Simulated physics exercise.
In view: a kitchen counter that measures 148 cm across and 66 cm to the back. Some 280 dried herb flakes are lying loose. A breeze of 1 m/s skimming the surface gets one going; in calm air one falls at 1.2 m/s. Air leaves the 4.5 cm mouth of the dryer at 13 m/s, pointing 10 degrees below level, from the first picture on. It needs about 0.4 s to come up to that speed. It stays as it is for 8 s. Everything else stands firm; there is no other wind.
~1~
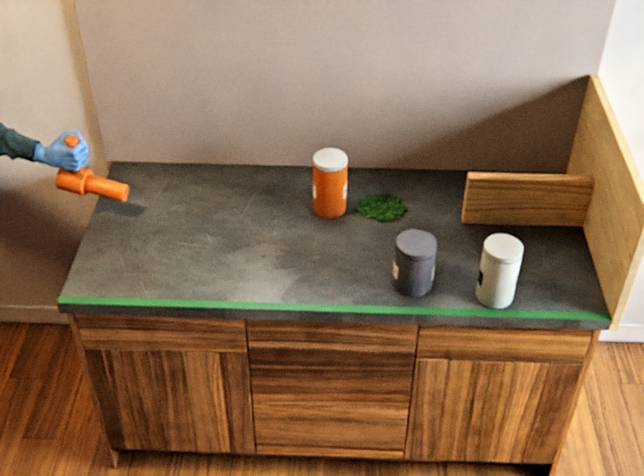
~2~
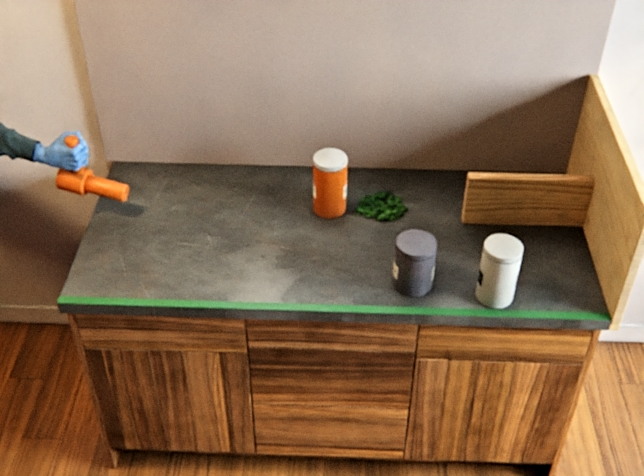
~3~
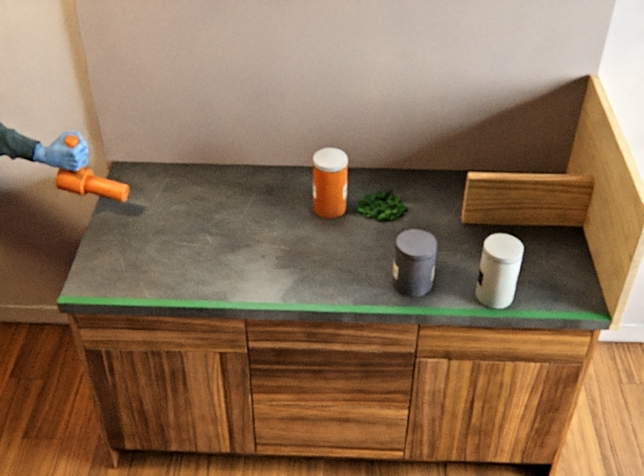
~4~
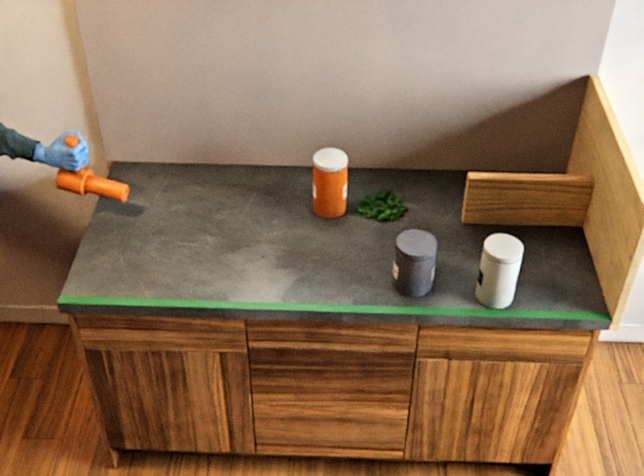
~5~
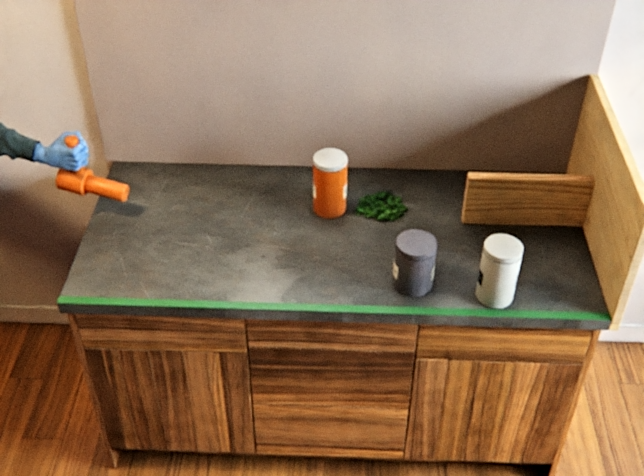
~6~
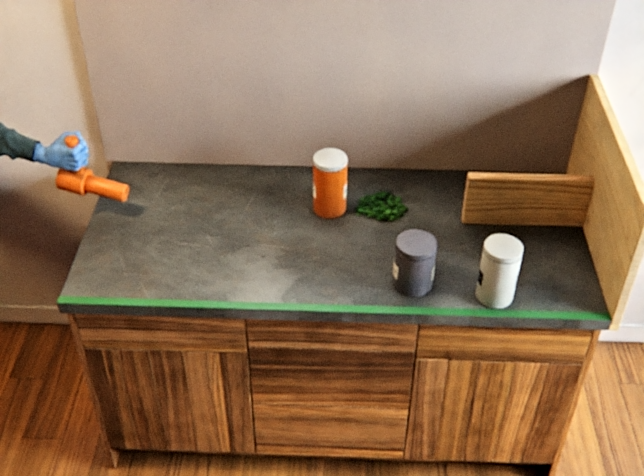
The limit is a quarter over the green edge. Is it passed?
Answer: No.
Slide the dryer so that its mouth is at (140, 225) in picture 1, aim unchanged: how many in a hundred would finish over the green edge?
Then about 0 %.
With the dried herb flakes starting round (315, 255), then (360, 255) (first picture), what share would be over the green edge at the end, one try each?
In turn about 100 %, 80 %.
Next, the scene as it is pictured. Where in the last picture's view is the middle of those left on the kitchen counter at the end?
Near (520, 201).
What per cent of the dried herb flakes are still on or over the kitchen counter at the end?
Some 100 per cent.
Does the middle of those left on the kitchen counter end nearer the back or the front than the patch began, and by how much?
To the back, by about 5 cm.
Then, 1.2 s after the last picture, 80 % are on the move or not yet settled, 0 % are over the green edge; the middle of those still in play is near (394, 205).
Then, 2.2 s after the last picture, 77 % are on the move or not yet settled, 0 % are over the green edge; the middle of those still in play is near (402, 203).
Then, 4.0 s after the last picture, 66 % are on the move or not yet settled, 0 % are over the green edge; the middle of those still in play is near (511, 207).
Then, 7.6 s after the last picture, at the end, 1 % are over the green edge; the middle of those still in play is near (520, 201).
